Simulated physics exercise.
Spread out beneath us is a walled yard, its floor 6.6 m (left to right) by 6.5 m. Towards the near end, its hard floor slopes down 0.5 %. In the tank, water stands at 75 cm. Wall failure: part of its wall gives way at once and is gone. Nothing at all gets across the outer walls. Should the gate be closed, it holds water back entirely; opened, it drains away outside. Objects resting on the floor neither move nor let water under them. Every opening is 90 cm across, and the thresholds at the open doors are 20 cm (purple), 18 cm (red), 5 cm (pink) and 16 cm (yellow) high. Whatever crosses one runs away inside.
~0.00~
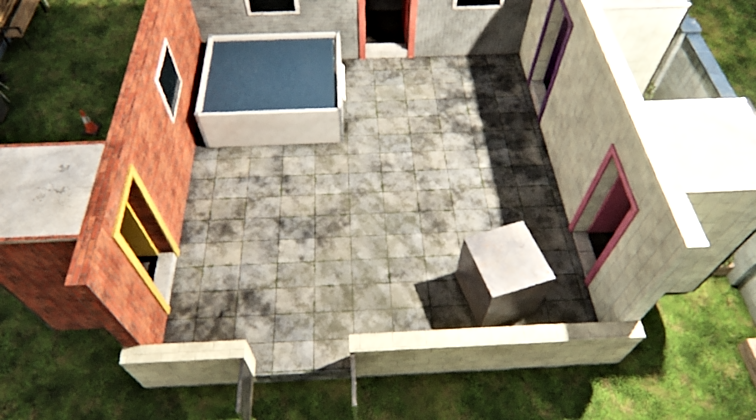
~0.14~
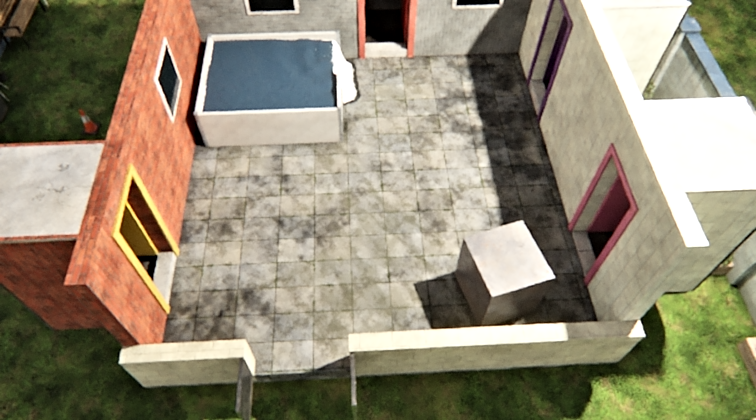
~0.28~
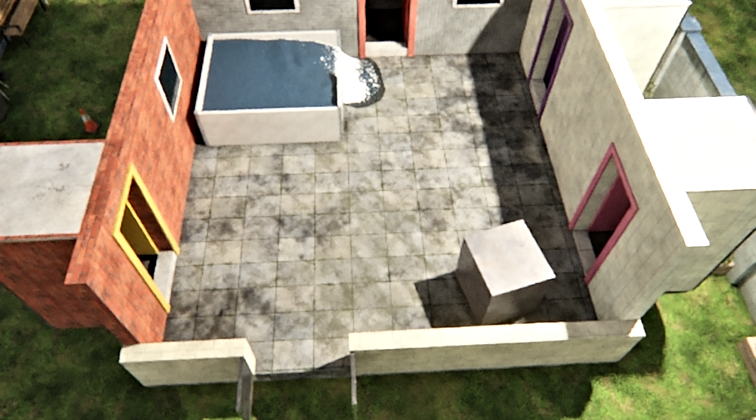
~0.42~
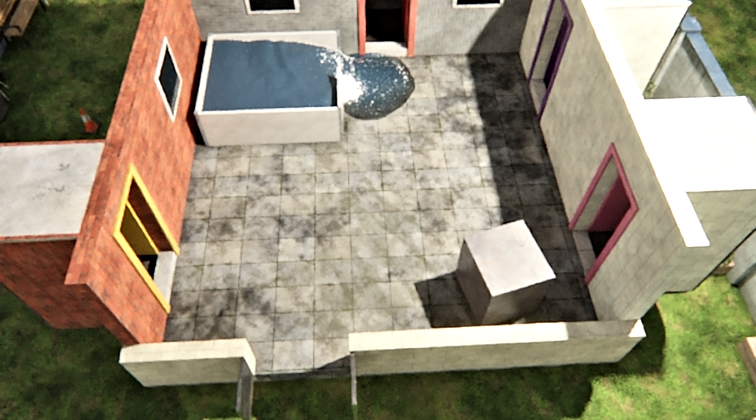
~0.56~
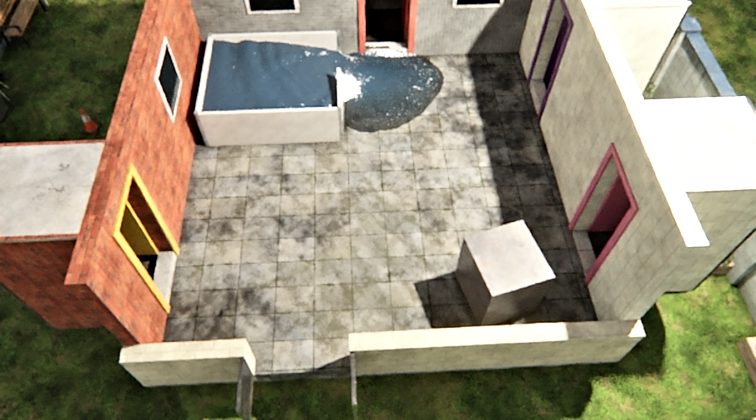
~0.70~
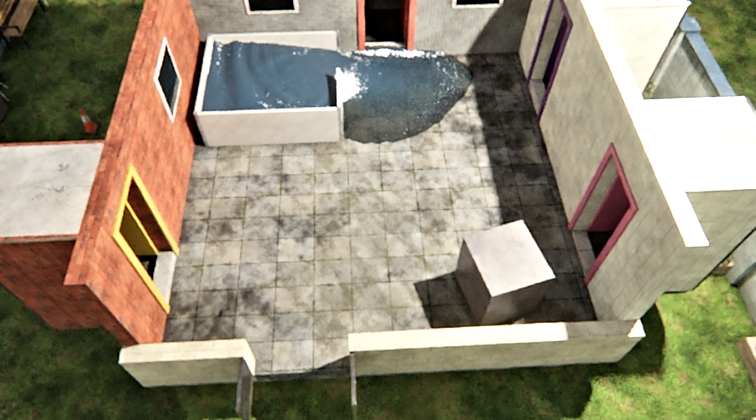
In a walled yard with a grey tiled floor, a pale tank of still blue water stands in the far left corner, near an open doorway. The tank's right side gives way and water pours through in a white, foaming burst, then spreads rightward across the tiles in a widening, rounded sheet.
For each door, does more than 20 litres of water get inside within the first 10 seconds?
Purple door: Outstrips the figure; red door: Outstrips the figure; pink door: Outstrips the figure; yellow door: Lags behind the figure.
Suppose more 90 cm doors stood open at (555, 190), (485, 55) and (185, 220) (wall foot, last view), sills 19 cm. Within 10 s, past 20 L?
Result in order - not enough, more than that, not enough.
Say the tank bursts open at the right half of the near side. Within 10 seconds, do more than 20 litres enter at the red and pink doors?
Red short, pink beyond.
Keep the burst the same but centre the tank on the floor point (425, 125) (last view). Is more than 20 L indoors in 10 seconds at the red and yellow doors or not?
Red: Within limit; yellow: Within limit.
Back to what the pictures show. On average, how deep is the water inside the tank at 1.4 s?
I'd put the mean depth near 56 centimetres.
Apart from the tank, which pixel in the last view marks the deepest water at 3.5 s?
Location: Approx. (521, 76).
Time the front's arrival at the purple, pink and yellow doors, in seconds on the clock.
Purple: 1.2 s; pink: 2.6 s; yellow: 7.0 s.
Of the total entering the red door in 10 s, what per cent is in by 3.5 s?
Some 95 per cent by then.
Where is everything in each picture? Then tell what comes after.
In the first frame, still water, 75 cm deep, in the tank at (272, 74).
In the second frame, the front is at (349, 64), 0.6 m from the gap at (338, 72); 0.3 m2 of floor is under water; 75 cm left at the back of the tank.
In the third frame, the front is at (378, 97), 0.9 m from the gap at (338, 73); 0.9 m2 of floor is under water; 75 cm left at the back of the tank.
In the fourth frame, the front is at (410, 90), 1.5 m from the gap at (338, 74); 2.0 m2 of floor is under water; 75 cm left at the back of the tank.
In the fifth frame, the front is at (437, 72), 2.0 m from the gap at (338, 74); 3.4 m2 of floor is under water; 75 cm left at the back of the tank.
In the sixth frame, the front is at (468, 71), 2.7 m from the gap at (338, 74); 4.7 m2 of floor is under water; 73 cm left at the back of the tank.
After 1.4 s water covers 25 % of the floor and is deepest (48 cm) near (515, 58); purple door 21 cm at the sill, 0 L in, red door 29 cm at the sill, 18 L in, pink door not reached, yellow door not reached.
After 2.2 s water covers 30 % of the floor and is deepest (48 cm) near (510, 70); purple door 34 cm at the sill, 15 L in, red door 26 cm at the sill, 58 L in, pink door not reached, yellow door not reached.
After 3.5 s water covers 40 % of the floor and is deepest (32 cm) near (521, 76); purple door 30 cm at the sill, 93 L in, red door 20 cm at the sill, 85 L in, pink door 9 cm at the sill, 0 L in, yellow door not reached.
After 6.0 s water covers 75 % of the floor and is deepest (26 cm) near (549, 343); purple door 22 cm at the sill, 125 L in, red door 14 cm at the sill, 91 L in, pink door 12 cm at the sill, 21 L in, yellow door not reached.
After 10.0 s water covers 95 % of the floor and is deepest (16 cm) near (587, 307); purple door 11 cm at the sill, 128 L in, red door 7 cm at the sill, 91 L in, pink door 15 cm at the sill, 231 L in, yellow door 12 cm at the sill, 0 L in.
